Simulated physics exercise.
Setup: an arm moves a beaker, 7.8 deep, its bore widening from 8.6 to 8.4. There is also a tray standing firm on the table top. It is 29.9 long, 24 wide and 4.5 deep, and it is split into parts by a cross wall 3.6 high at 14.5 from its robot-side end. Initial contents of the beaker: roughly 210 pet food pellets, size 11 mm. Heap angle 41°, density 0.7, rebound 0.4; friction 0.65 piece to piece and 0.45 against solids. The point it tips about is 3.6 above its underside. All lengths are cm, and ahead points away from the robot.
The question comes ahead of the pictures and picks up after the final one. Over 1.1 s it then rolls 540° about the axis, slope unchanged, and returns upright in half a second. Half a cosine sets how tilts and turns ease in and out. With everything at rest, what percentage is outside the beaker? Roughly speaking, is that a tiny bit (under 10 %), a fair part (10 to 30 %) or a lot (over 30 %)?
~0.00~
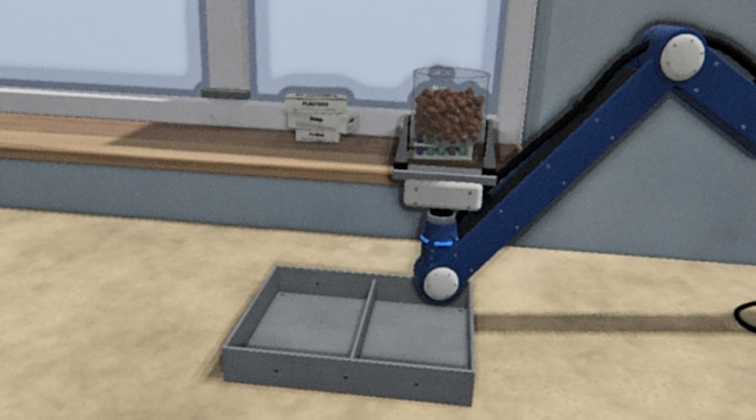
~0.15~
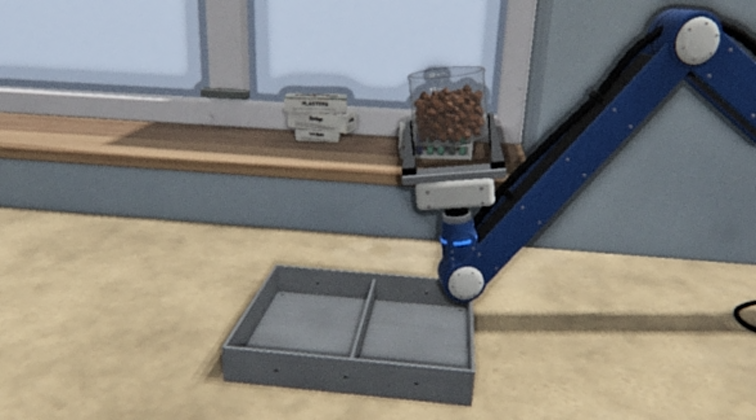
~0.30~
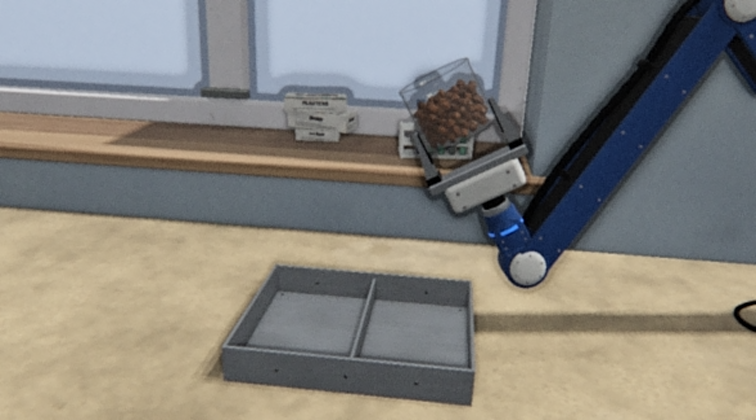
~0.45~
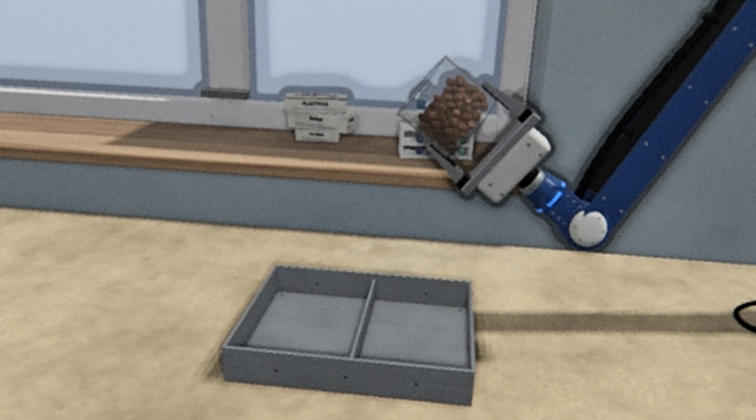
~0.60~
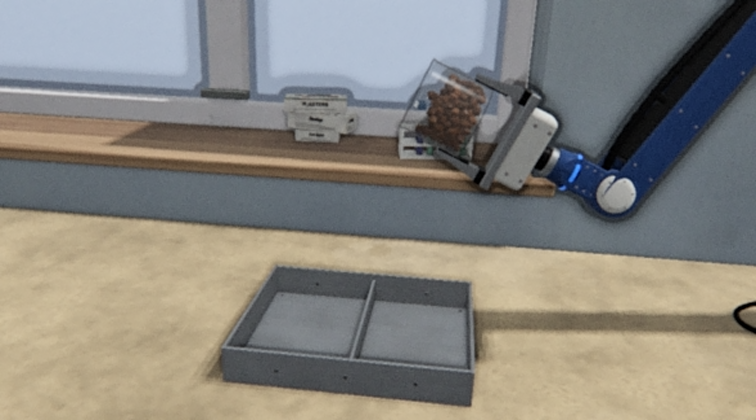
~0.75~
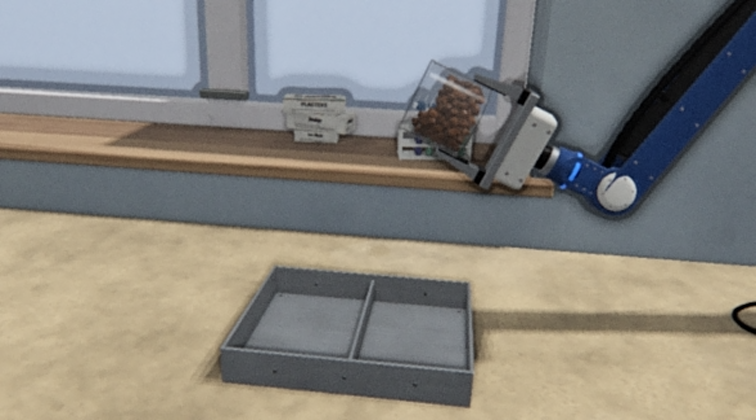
I'd say a tiny bit, under 10 %.
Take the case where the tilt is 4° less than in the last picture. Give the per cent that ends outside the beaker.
Roughly 0 per cent.
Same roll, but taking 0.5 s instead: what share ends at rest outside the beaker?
In that case roughly 0 percent.
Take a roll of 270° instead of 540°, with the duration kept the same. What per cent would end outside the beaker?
It would be roughly 0 percent.
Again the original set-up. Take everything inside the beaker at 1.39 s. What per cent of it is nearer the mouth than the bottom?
Close to 30 per cent sits in the mouth half.
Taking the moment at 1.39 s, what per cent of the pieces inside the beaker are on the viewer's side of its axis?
Around 55 percent.
After 1.39 s, tipped 67°, highest piece 37 above the table; 214 in the beaker.
After 2.03 s, tipped 48°, highest piece 36 above the table; 210 in the beaker, 3 in the far-side part, 1 in the robot-side part.
After 2.55 s, upright, highest piece 37 above the table; 210 in the beaker, 3 in the far-side part, 1 in the robot-side part.
After 3.25 s, upright, highest piece 37 above the table; 210 in the beaker, 3 in the far-side part, 1 in the robot-side part.
In the end, 210 in the beaker, 3 in the far-side part, 1 in the robot-side part. That is 2 % outside the beaker.
